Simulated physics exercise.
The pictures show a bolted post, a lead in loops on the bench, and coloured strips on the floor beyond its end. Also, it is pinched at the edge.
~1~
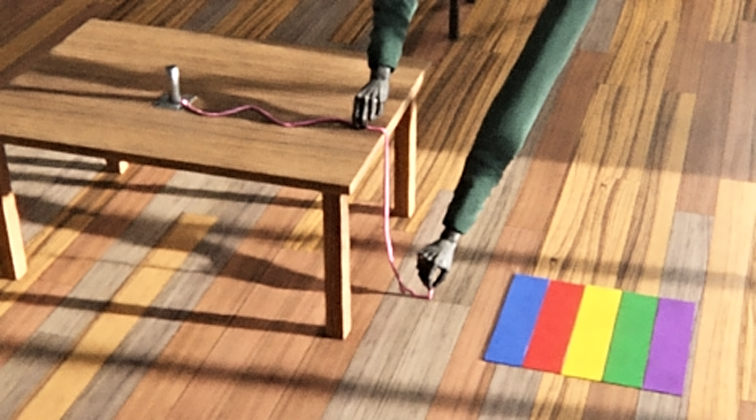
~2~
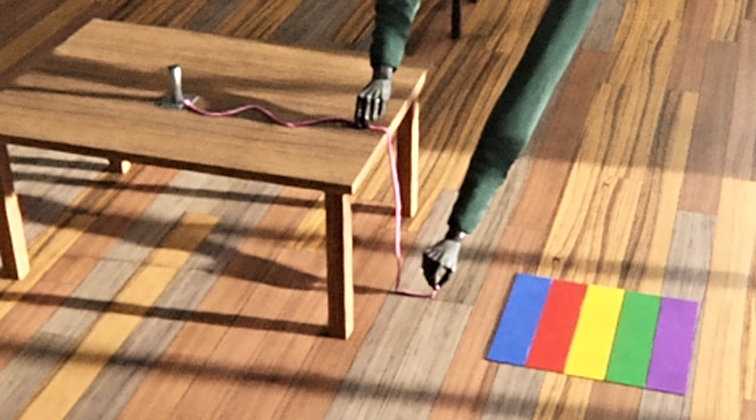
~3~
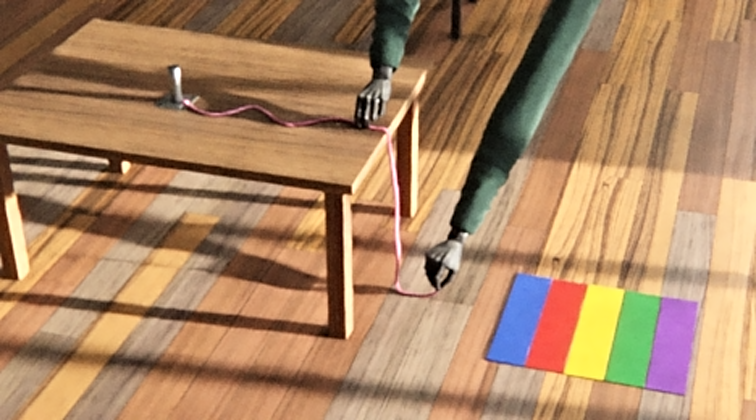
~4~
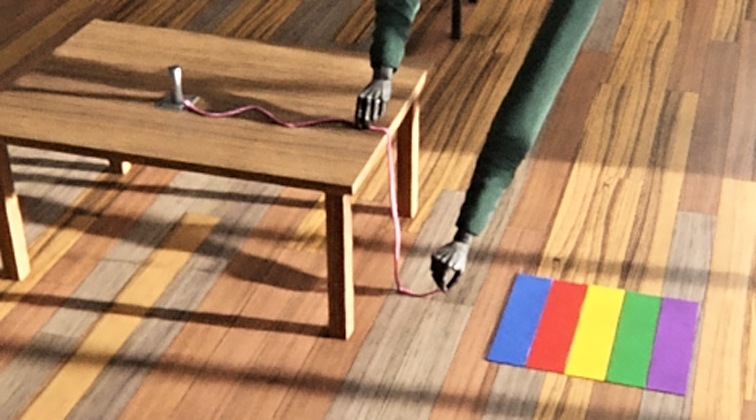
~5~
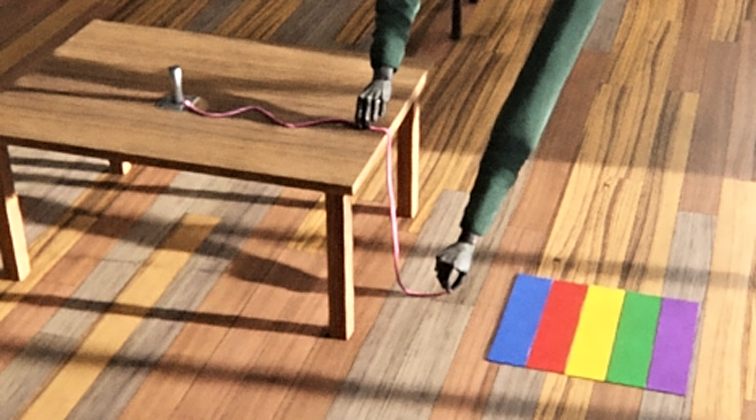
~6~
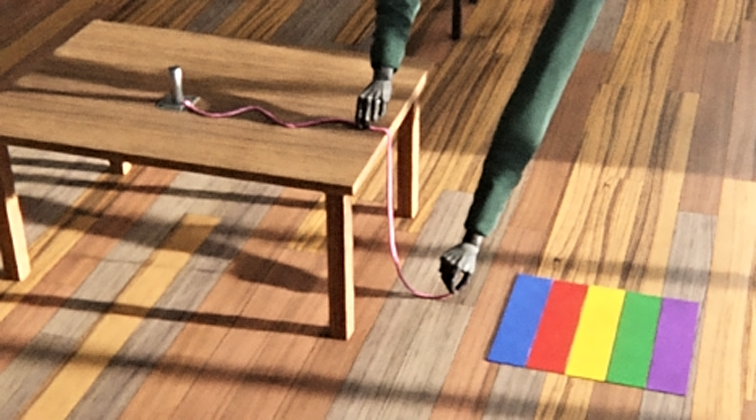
On a wooden floor beside a table, a gloved hand slowly draws a pink cord right.
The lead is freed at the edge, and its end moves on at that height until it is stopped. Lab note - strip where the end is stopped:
Yellow strip.
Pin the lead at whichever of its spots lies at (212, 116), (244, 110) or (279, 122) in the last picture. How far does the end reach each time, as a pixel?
Approximately at (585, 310), at (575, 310) and at (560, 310), in that order.
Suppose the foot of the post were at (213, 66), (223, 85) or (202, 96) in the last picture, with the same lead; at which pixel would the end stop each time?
Try by try, about (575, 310), (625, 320) and (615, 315).
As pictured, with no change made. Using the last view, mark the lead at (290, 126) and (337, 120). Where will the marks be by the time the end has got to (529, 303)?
The first one ends up at (320, 121) and the second one at (366, 128).
Soon after, end near (529, 303); over blue.
After that, end near (570, 310); over red.
At the stop, end near (594, 313); over yellow. It gets as far as the yellow strip.
